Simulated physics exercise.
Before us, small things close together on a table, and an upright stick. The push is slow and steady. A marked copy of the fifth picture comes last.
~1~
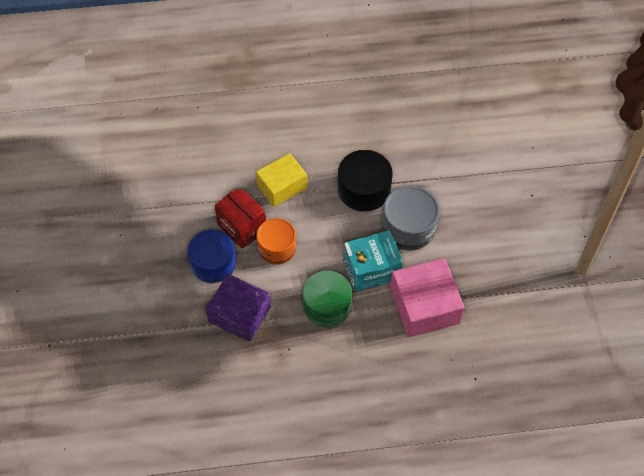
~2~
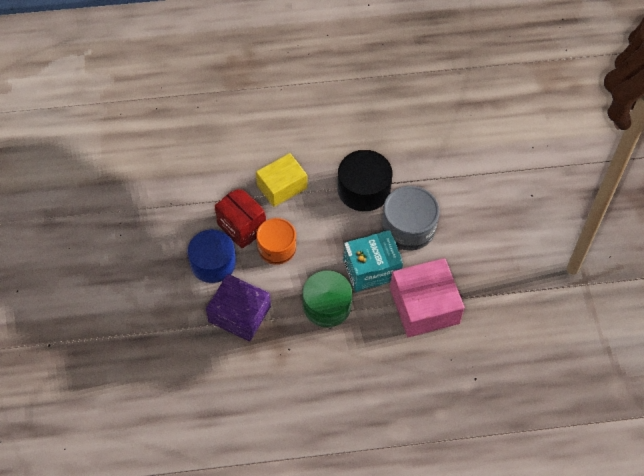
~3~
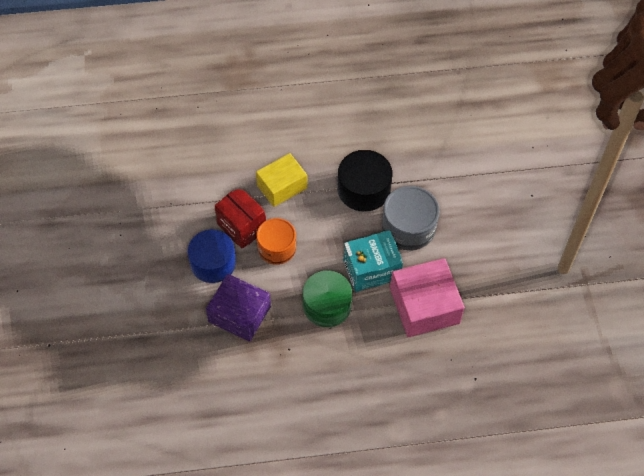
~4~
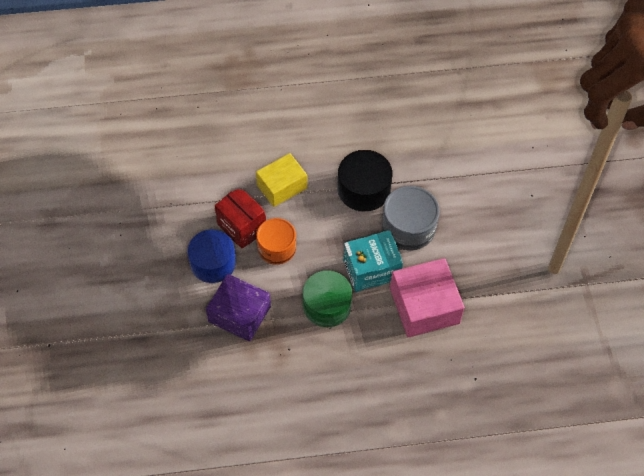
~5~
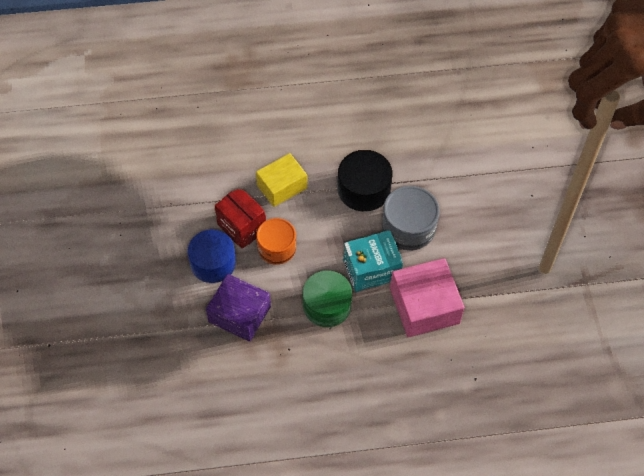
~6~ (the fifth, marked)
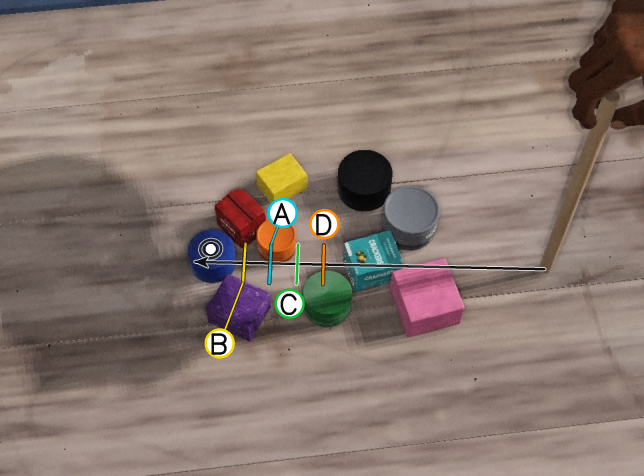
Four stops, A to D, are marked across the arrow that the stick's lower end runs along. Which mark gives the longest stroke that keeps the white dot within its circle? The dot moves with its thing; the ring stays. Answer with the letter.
At B, and not beyond.
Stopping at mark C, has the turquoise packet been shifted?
By then, yes.
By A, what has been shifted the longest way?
The turquoise packet.
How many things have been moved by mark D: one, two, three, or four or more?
Two.
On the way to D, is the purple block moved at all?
By then, no.
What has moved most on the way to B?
It is the turquoise packet.
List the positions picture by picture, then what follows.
The first frame shows purple block (238, 308); pink block (426, 298); blue pot (212, 256).
The second frame shows blue pot (212, 256); grey jar (410, 219).
The third frame shows yellow block (282, 180); orange tub (276, 242).
The fourth frame shows green tin (327, 300); black pot (365, 180).
The fifth frame shows red box (241, 217); turquoise packet (372, 261); purple block (238, 308).
On the marked copy, A at (270, 264); B at (244, 263); C at (298, 264); D at (323, 265); the arrow from (545, 269) to (195, 262); the white dot at (211, 249).
Taking B. A third of the way, foot of the stick (436, 268).
Two thirds of the way, foot of the stick (328, 266); turquoise packet (305, 279); green tin (295, 325).
When it is over, foot of the stick (244, 264); turquoise packet (290, 285); green tin (292, 332); the dot is still in its ring.
As for the rest, A keeps the dot in but is short; C keeps the dot in but is short; D keeps the dot in but is short.
